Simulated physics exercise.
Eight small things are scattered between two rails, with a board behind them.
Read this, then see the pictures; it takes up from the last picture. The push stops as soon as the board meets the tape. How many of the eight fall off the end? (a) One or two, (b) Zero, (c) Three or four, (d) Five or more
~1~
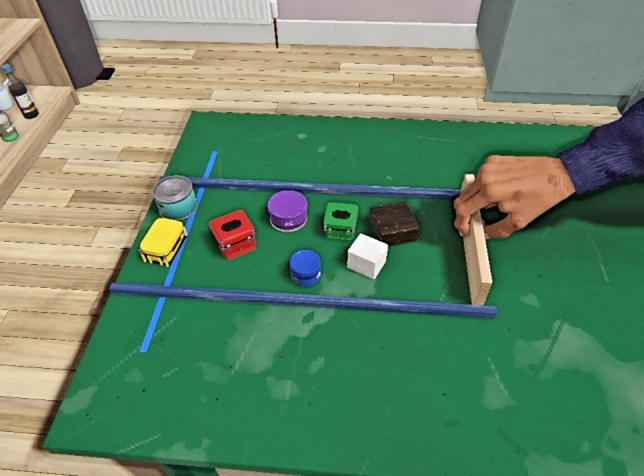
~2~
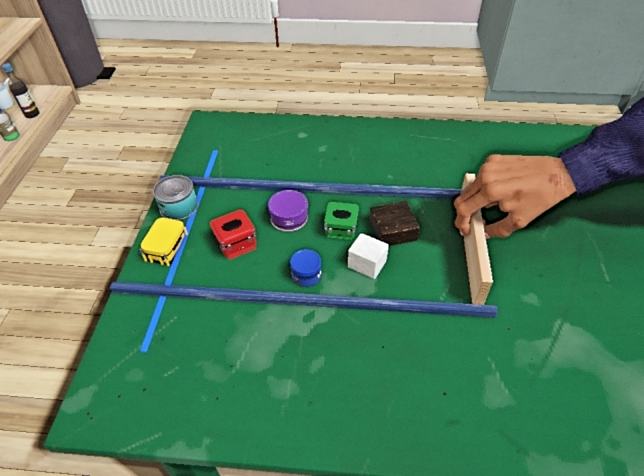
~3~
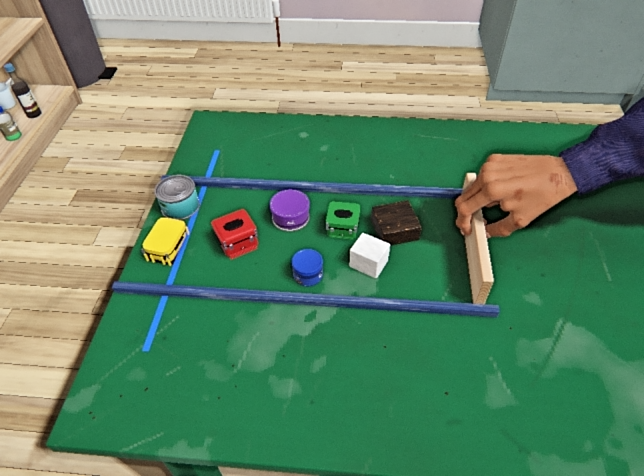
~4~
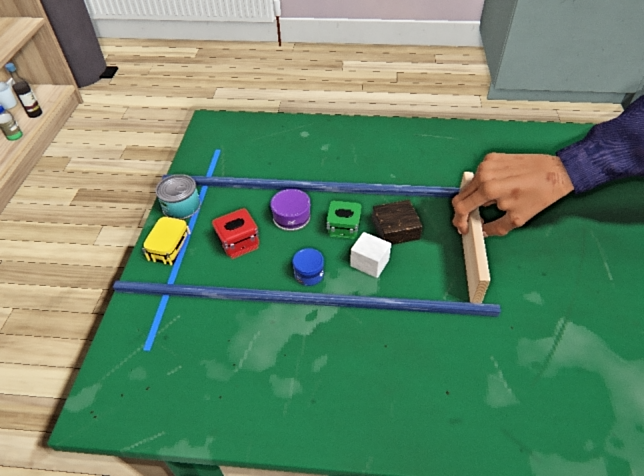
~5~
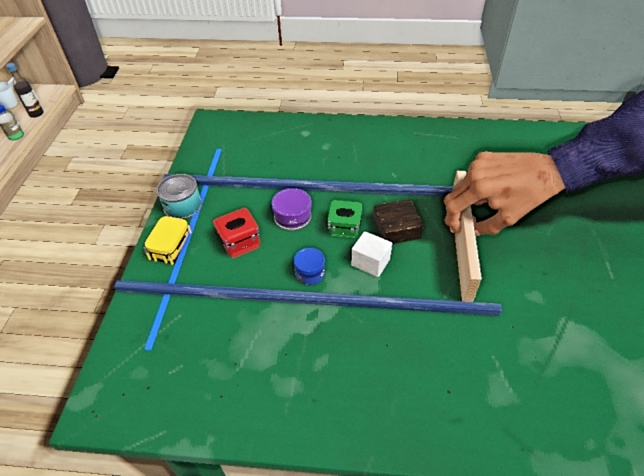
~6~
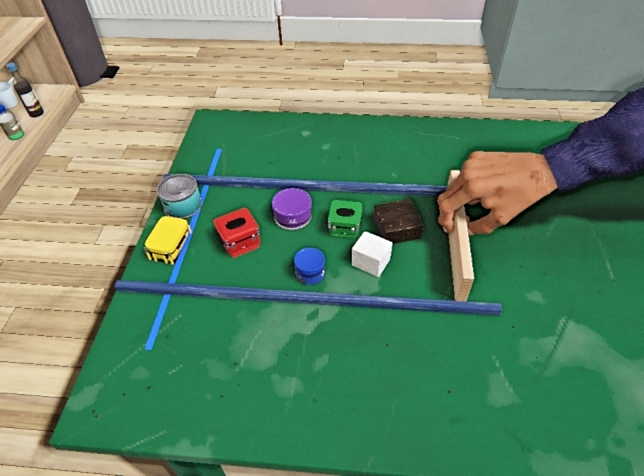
c.
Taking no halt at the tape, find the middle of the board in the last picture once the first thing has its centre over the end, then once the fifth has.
At (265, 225) for the first, at (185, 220) for the fifth.
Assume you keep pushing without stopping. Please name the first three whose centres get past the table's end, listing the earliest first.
Sequence: Turquoise pot, purple pot, yellow case.
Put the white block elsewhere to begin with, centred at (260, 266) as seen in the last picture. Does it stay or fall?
It is still up.
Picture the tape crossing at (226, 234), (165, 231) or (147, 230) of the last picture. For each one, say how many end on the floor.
Respectively 2, 5 and 8.
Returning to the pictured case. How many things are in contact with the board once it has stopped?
Result: 3 in all.
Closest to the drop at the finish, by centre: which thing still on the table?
Answer: The red case.
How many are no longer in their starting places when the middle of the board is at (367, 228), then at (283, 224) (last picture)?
In order, the tallies are 4 and 7.
Soon after, none off yet; turquoise pot at rest near (180, 196); yellow case at rest near (169, 240); red case at rest near (238, 233).
After that, none off yet; turquoise pot displaced about its own width near (154, 194); yellow case at rest near (167, 240); red case displaced about its own width near (203, 240).
In the end, the number that fall off is three or four; gone, green case, purple pot, yellow case and turquoise pot.
